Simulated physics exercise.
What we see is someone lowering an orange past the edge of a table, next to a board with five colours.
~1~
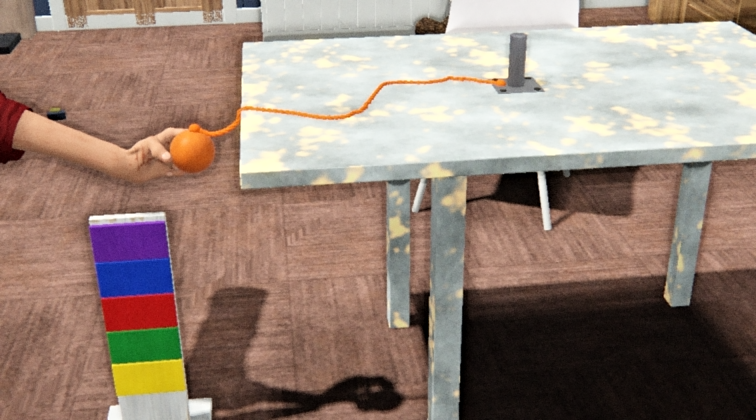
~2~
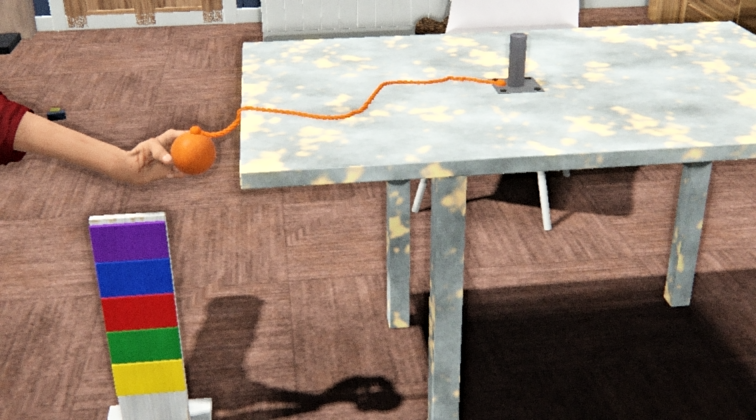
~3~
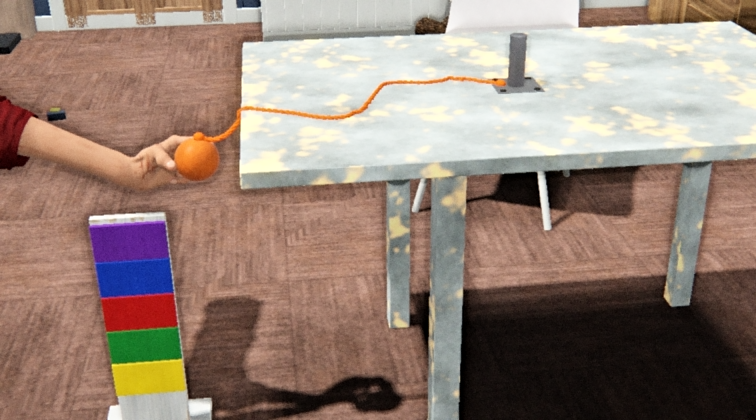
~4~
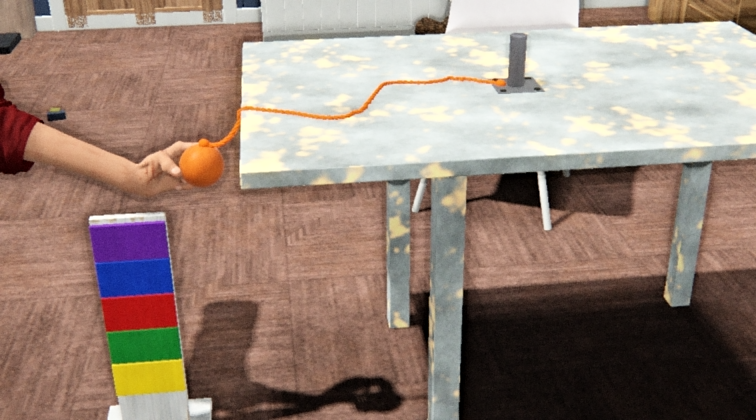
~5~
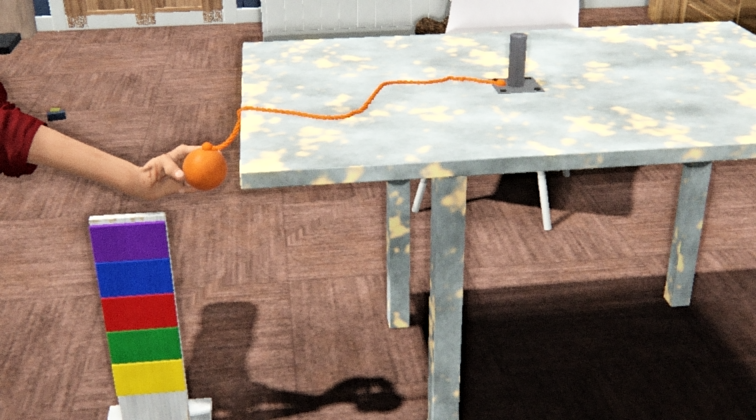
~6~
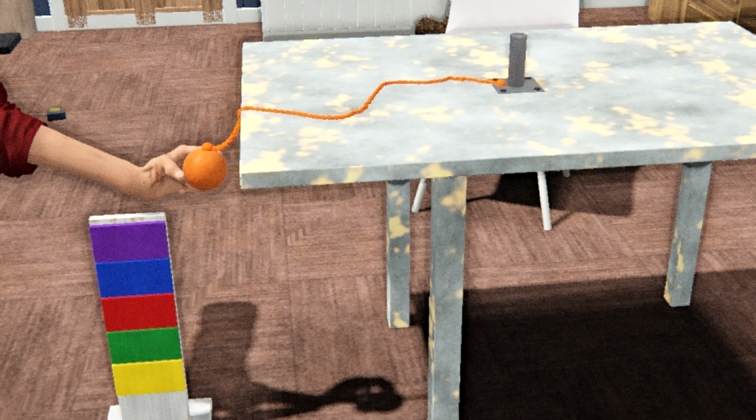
To begin with, a hand holds an orange ball just off the left edge of a mottled table, its orange cord running across the top to a grey post, above a colour-striped board. The hand then shifts the ball slightly right and downward, and finally keeps it nearly still.
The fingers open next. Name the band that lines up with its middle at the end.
It lines up with blue.
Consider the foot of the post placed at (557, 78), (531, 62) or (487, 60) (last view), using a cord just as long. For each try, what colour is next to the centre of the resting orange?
Going case by case, it's purple, purple and finally blue.
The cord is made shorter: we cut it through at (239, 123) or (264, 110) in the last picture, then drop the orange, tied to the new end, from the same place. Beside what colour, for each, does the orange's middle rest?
First try: Purple; second try: Higher than all five.
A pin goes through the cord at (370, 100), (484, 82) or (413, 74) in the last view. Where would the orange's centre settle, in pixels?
First try around (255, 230), second around (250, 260), third around (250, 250).
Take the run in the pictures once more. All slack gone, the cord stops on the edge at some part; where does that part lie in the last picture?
Position: Approx. (331, 118).
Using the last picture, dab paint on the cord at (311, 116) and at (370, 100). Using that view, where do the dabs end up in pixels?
In that view they sit near (242, 128) and near (309, 100).
Soon after, orange near (256, 250); level with blue.
After that, orange near (235, 269); level with blue.
In the end, orange near (247, 269); level with blue. The cord holds its middle at blue.
